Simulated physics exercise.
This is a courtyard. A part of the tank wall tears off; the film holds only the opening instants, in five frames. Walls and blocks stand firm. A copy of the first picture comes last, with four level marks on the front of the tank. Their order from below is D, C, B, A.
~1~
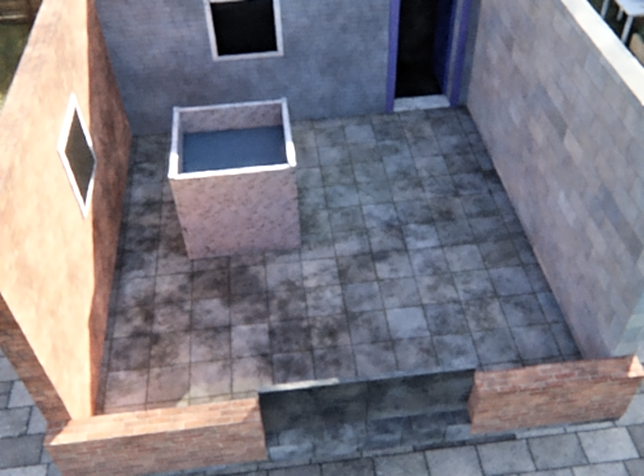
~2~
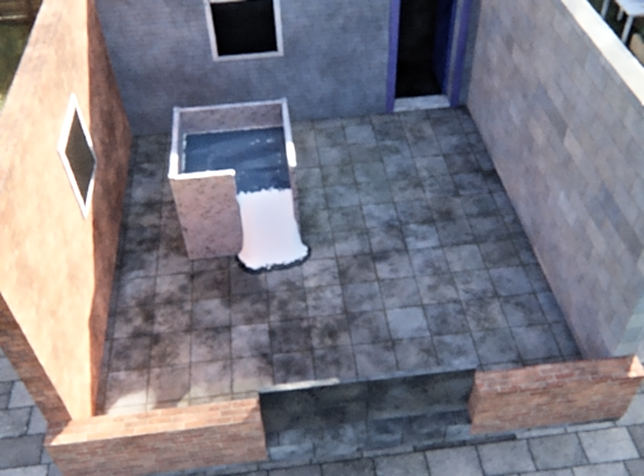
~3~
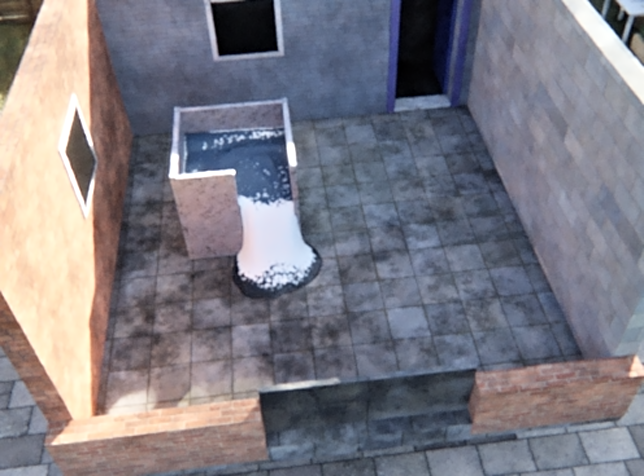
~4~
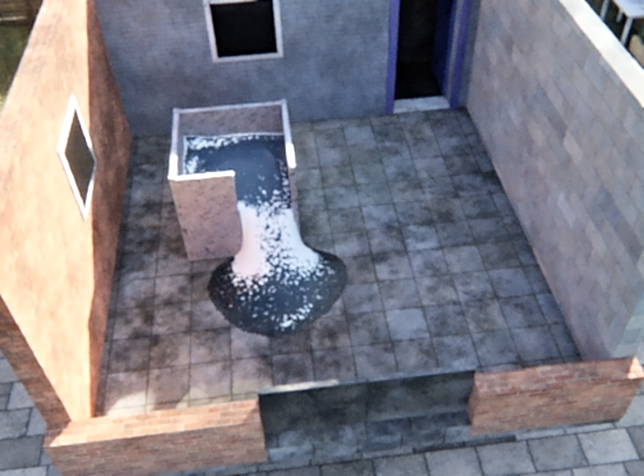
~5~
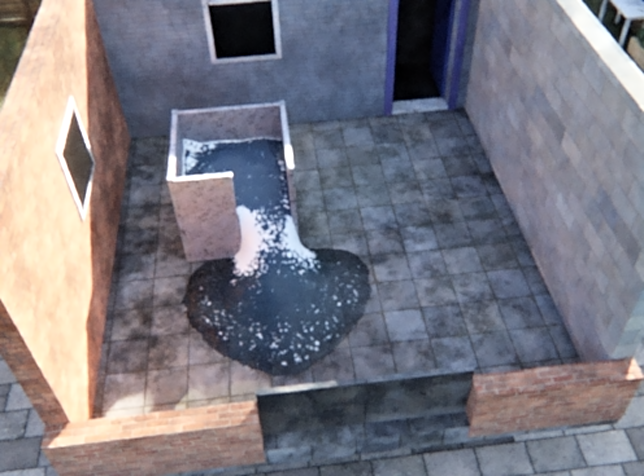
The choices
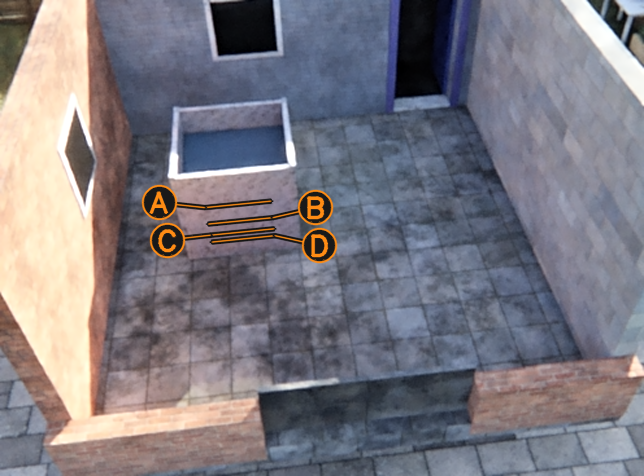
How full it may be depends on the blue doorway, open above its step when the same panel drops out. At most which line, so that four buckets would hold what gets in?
The limit is A.
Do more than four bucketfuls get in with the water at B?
No, not at all.
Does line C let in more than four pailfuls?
No.
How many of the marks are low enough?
All four.
On the marked copy, A at (238, 204); B at (240, 220); C at (242, 232); D at (243, 238); from the bottom up D, C, B, A.
With A, a splash gets over, under a bucket.
With B, nothing gets over.
With C, nothing gets over.
With D, nothing gets over.
